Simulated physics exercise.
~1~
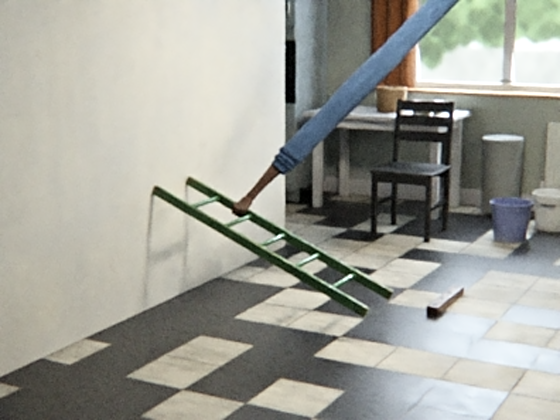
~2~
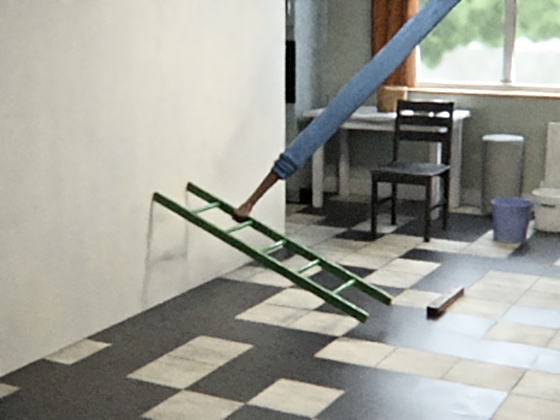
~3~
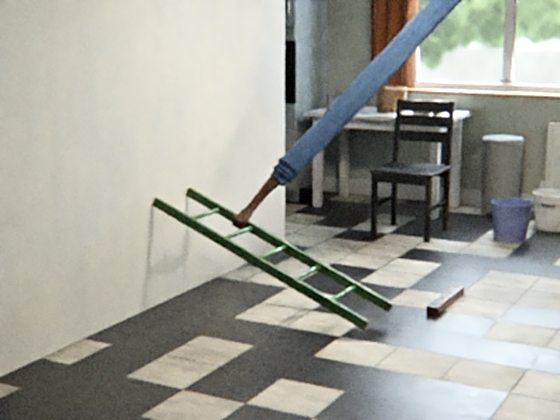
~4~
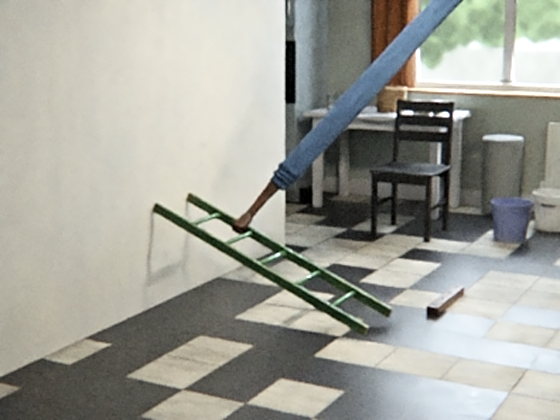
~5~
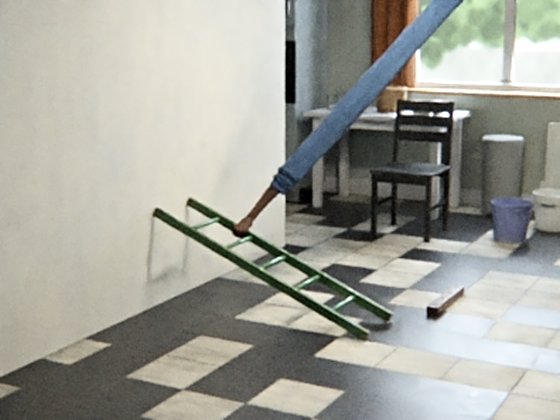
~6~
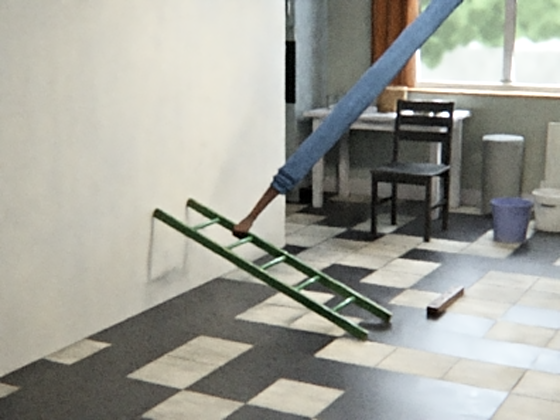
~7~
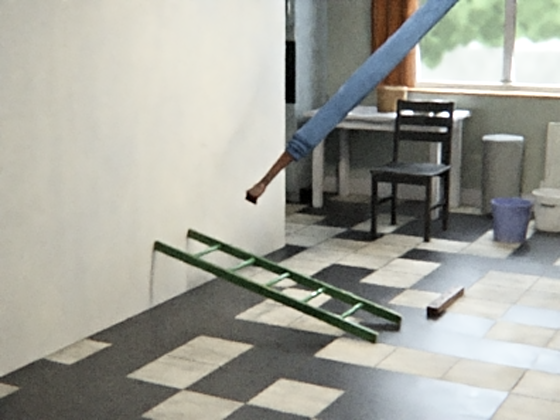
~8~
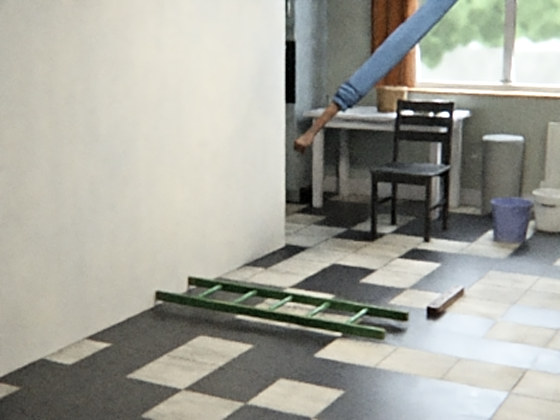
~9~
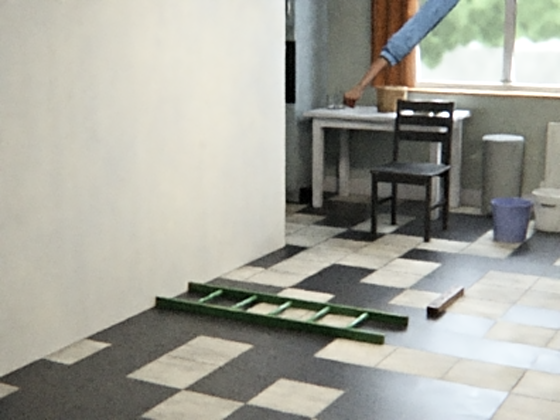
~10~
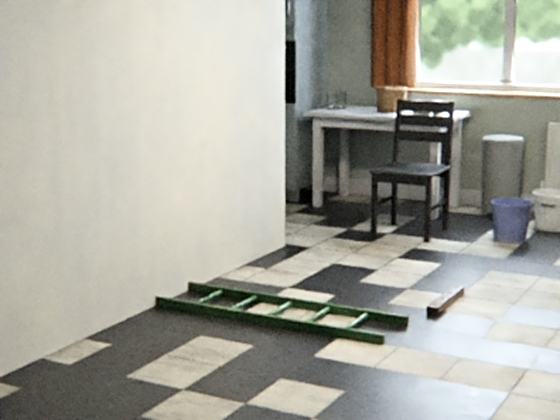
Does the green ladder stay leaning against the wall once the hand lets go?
No, it does not stay up. The green ladder slides out and falls, ending up flat on the floor.
